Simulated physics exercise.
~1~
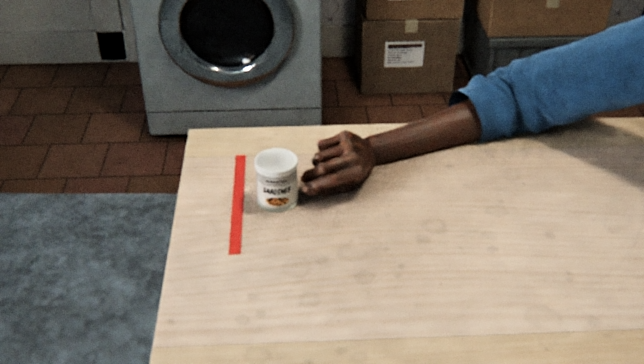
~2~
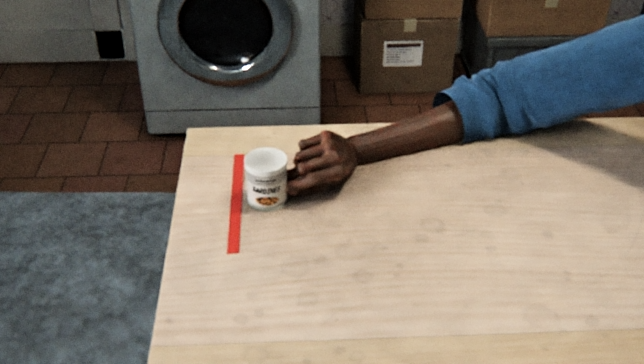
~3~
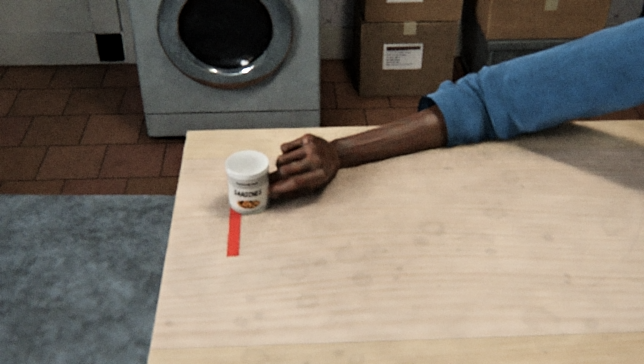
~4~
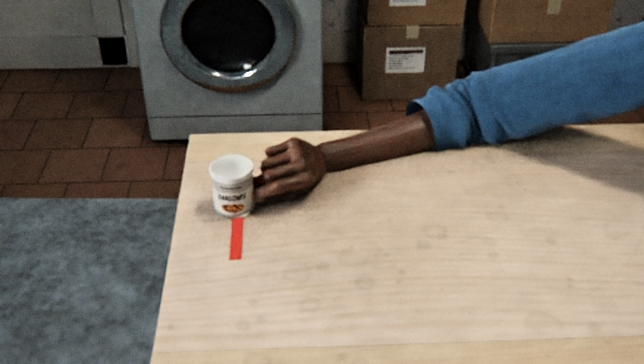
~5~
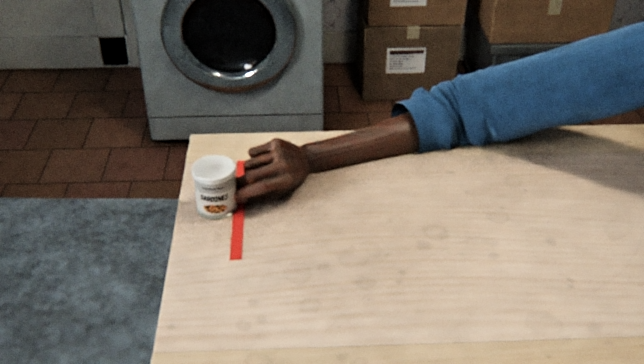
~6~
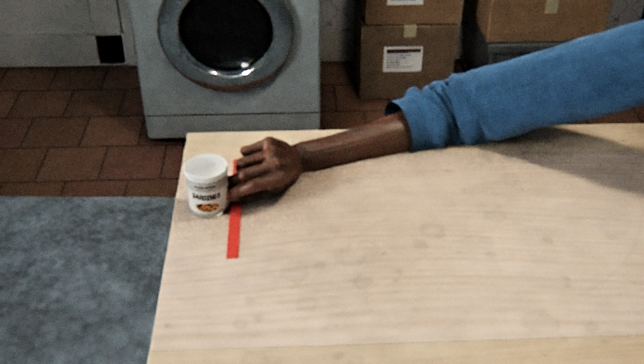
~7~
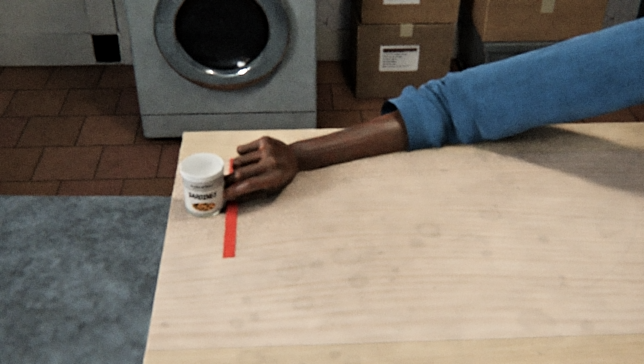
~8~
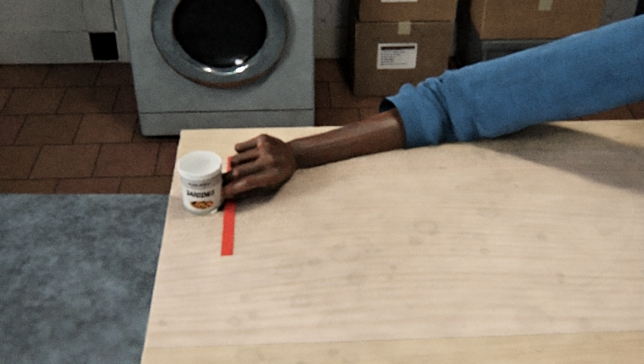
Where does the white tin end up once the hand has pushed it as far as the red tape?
It ends up still standing on the tabletop, just past the red tape and close to the left edge.
White tin sliding left across a red tape strip as a hand pushes it, stopping upright near the wooden table's left edge.
